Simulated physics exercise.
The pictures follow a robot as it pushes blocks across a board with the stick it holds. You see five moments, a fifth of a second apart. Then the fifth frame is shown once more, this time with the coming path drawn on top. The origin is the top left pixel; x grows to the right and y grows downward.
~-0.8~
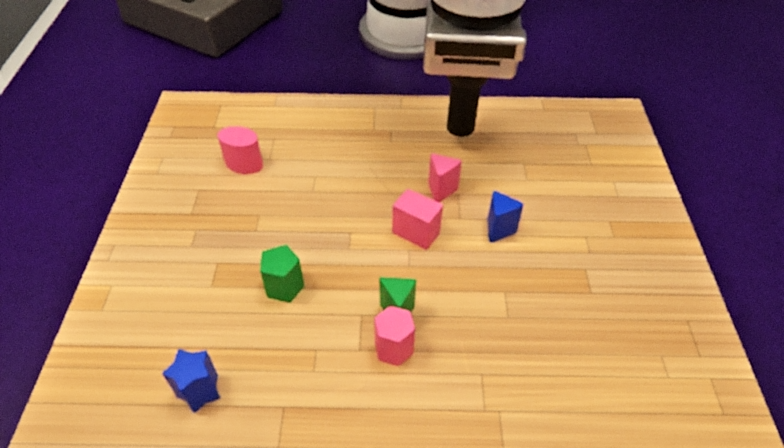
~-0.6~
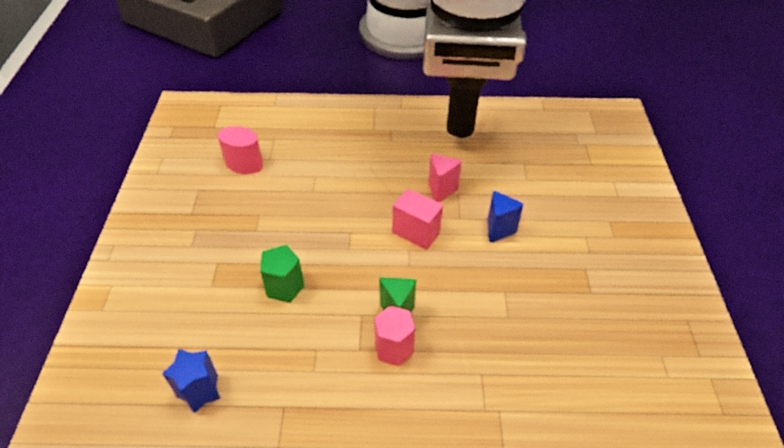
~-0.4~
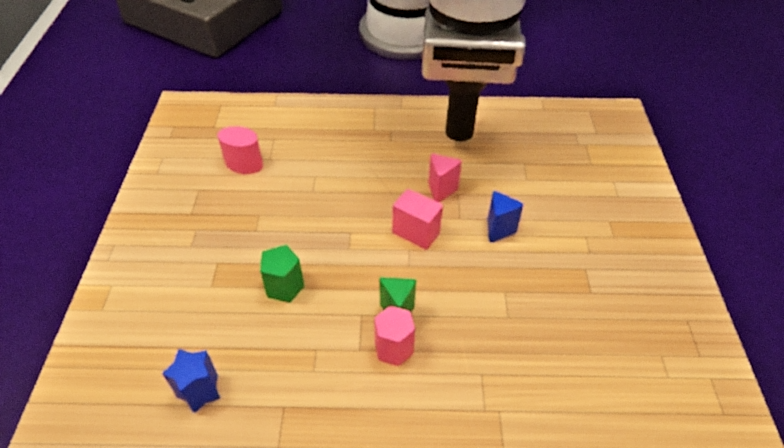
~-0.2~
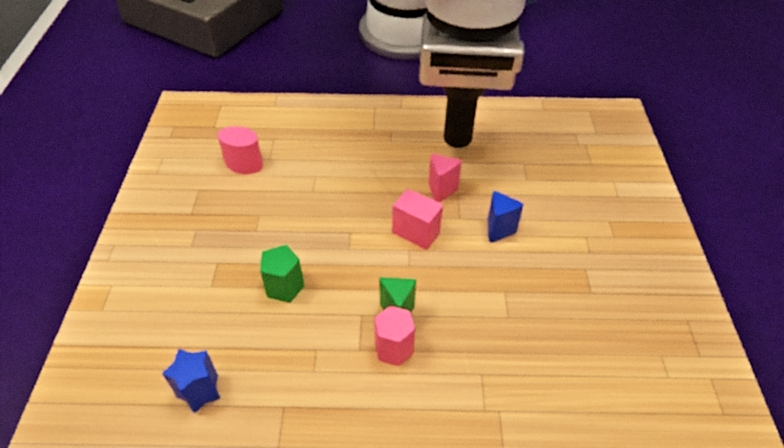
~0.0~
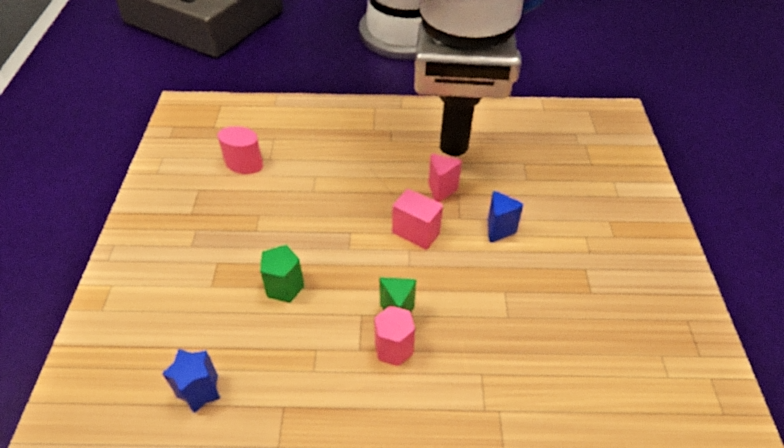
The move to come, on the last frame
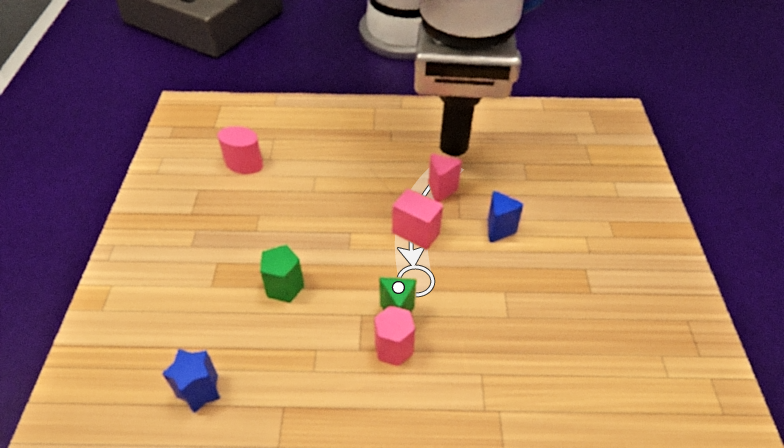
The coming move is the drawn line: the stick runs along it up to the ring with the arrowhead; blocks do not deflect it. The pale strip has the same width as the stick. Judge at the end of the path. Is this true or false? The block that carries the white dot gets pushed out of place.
That claim is true.
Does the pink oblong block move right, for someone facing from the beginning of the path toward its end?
My answer is no.
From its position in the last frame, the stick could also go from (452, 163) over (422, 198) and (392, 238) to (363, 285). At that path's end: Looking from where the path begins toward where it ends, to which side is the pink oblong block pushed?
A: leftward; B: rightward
The correct letter is A.
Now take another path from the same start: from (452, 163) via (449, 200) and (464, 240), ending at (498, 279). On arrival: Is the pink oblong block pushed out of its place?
Answer: Yes.
The line goes from (452, 163) through (425, 194) and (411, 234) to (416, 281); the dot is on the green triangular piece.
The first path, step by step. One third of the way, stick (426, 178); pink triangular piece (438, 184), turned 50° anticlockwise.
Two thirds of the way, stick (412, 218); pink oblong block (418, 230), turned 35° anticlockwise; pink triangular piece (443, 200), turned 95° anticlockwise.
At the end, stick (417, 265); pink hexagonal block (390, 329), turned 15° anticlockwise; green triangular piece (400, 299), turned 50° clockwise; pink oblong block (431, 280), turned 55° anticlockwise; pink triangular piece (443, 200), turned 95° anticlockwise.
